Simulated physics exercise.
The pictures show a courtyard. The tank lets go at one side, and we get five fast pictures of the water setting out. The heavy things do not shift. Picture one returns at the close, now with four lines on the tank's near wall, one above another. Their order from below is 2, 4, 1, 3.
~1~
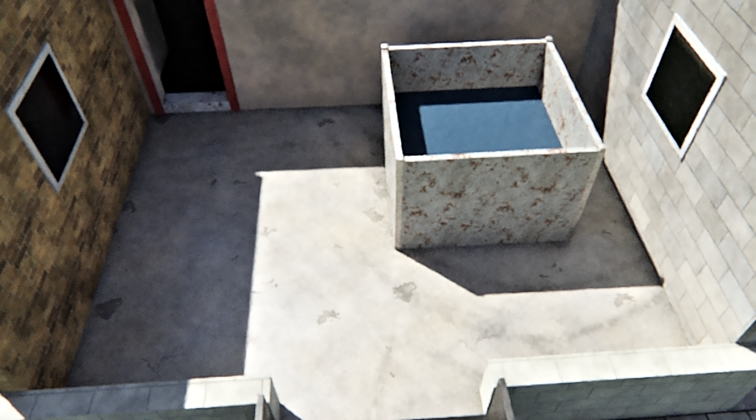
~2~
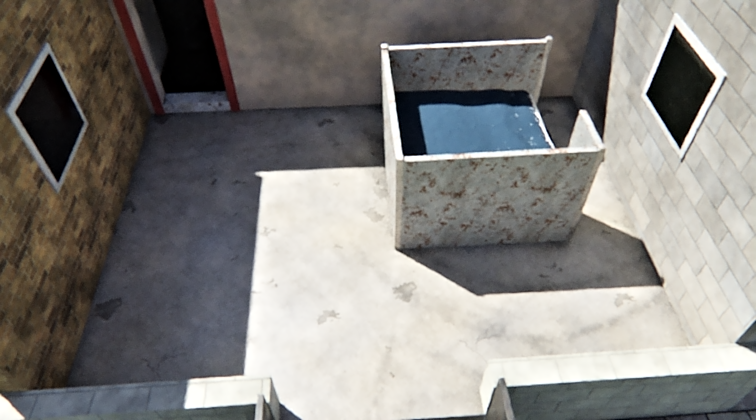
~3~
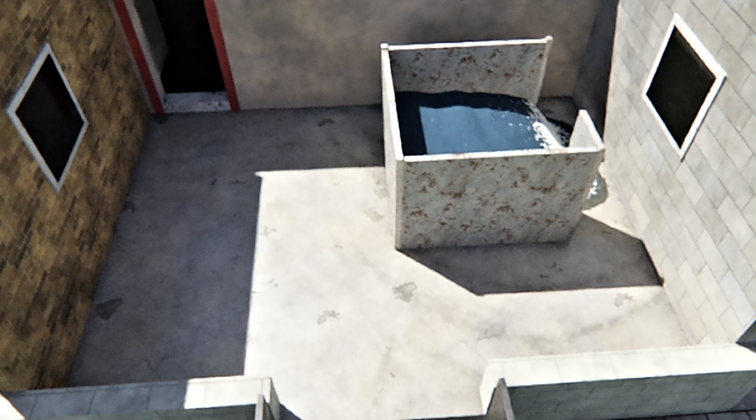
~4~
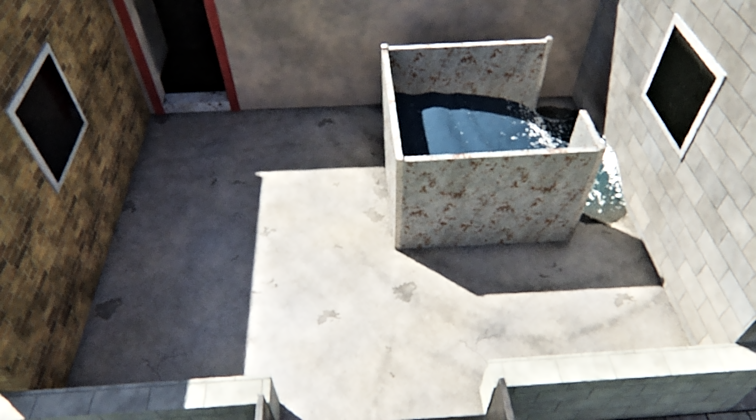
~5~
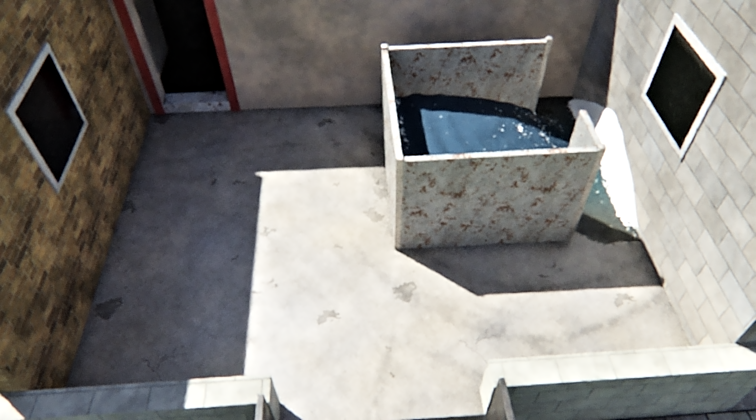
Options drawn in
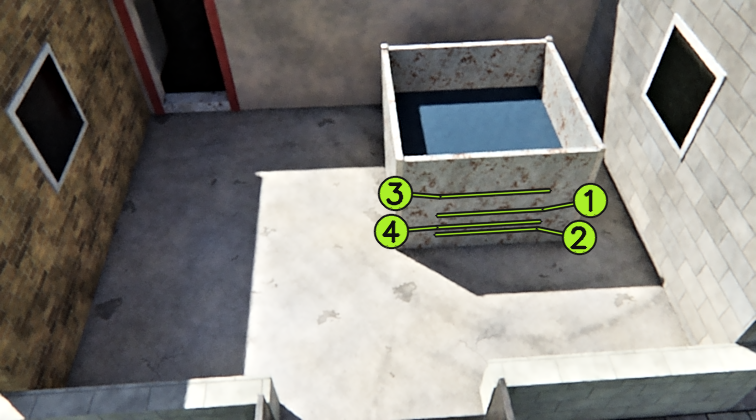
Water pouring out through the opened right side of a square tank and spreading over the courtyard ground beside the wall.
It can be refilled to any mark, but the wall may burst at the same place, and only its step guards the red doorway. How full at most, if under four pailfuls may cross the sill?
The answer is line 3.
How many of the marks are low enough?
All of them.
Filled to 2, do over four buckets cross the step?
No.
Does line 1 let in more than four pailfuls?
No, that is safe.
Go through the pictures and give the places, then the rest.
Water in the tank at rest, its middle at (476, 137); foot of the red doorway at (199, 112); open gate at (380, 364).
Water covers 2 % of the ground and shows as far out as (572, 192).
Water covers 4 % of the ground and shows as far out as (590, 197).
Water covers 7 % of the ground and shows as far out as (607, 213).
Water covers 9 % of the ground and shows as far out as (626, 233).
On the marked copy, 1 at (490, 212); 2 at (486, 231); 3 at (494, 193); 4 at (488, 224); from the bottom up 2, 4, 1, 3.
With 1, a splash gets over, under a bucket.
With 2, nothing gets over.
With 3, a bucket or two gets in.
With 4, nothing gets over.
